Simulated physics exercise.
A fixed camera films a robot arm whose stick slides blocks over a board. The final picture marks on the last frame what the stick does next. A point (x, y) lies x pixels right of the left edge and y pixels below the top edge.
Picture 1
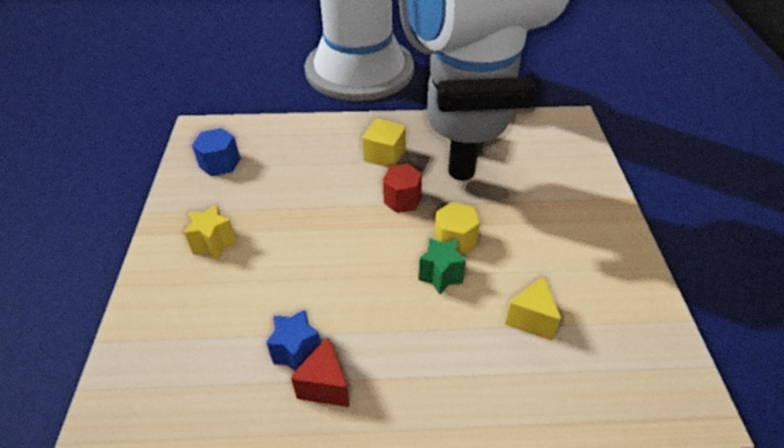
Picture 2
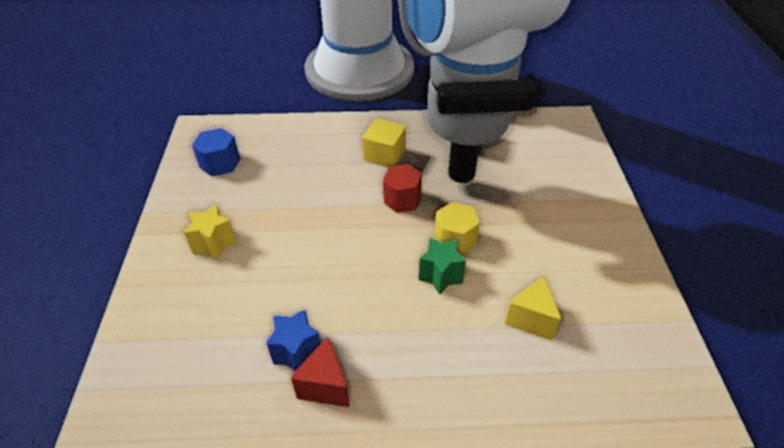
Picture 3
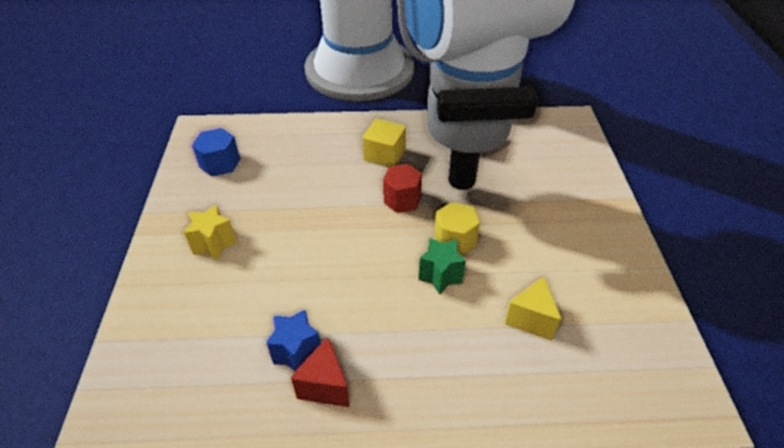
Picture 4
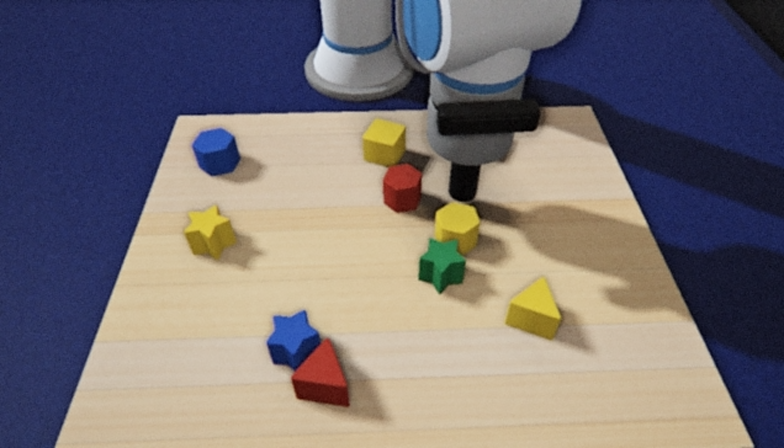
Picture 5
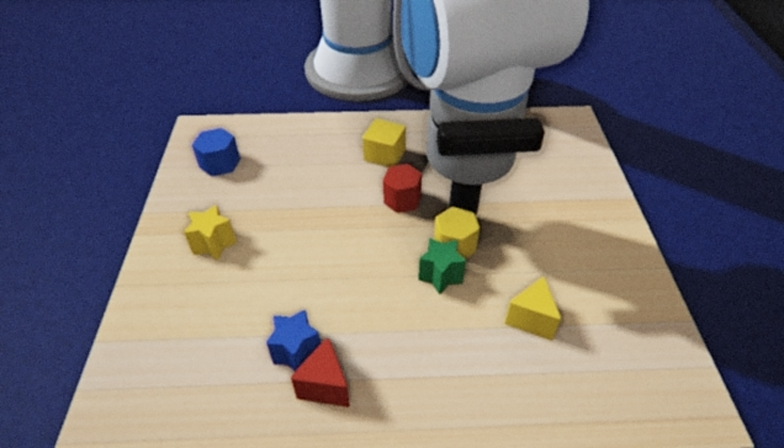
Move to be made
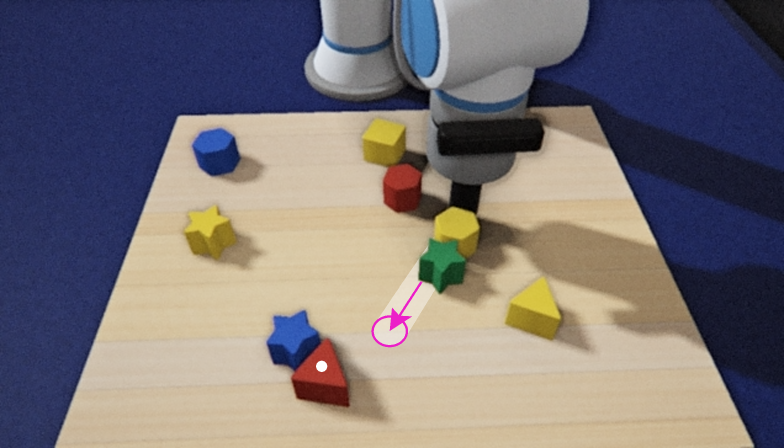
A robot arm with a short black stick hung still over a wooden board of colored blocks, then moved slowly toward the viewer until the stick was right behind the yellow six-sided block.
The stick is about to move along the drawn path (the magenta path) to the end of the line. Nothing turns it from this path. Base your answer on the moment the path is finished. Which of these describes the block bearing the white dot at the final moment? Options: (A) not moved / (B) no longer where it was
The correct letter is A.
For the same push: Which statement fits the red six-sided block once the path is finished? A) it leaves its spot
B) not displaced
Answer: B.
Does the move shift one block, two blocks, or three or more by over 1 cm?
I'm going with two.
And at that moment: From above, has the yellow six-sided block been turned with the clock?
Answer: No.
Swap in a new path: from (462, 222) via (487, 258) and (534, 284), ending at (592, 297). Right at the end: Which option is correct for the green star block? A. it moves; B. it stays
Letter A.
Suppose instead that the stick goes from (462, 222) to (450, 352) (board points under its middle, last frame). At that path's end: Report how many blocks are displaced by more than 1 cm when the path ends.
Most likely two.
The drawn path runs from (462, 222) to (390, 331); the dot is on the red triangular piece.
What follows on the original path. One third of the way, stick (440, 244); green star block (434, 288), turned 25° clockwise; yellow six-sided block (451, 259), turned 30° anticlockwise.
Two thirds of the way, stick (416, 280); green star block (430, 311), turned 25° clockwise; yellow six-sided block (453, 283), turned 70° anticlockwise.
At the end, stick (390, 321); red triangular piece not moved; red six-sided block not moved; green star block (430, 317); yellow six-sided block (453, 284), turned 75° anticlockwise.
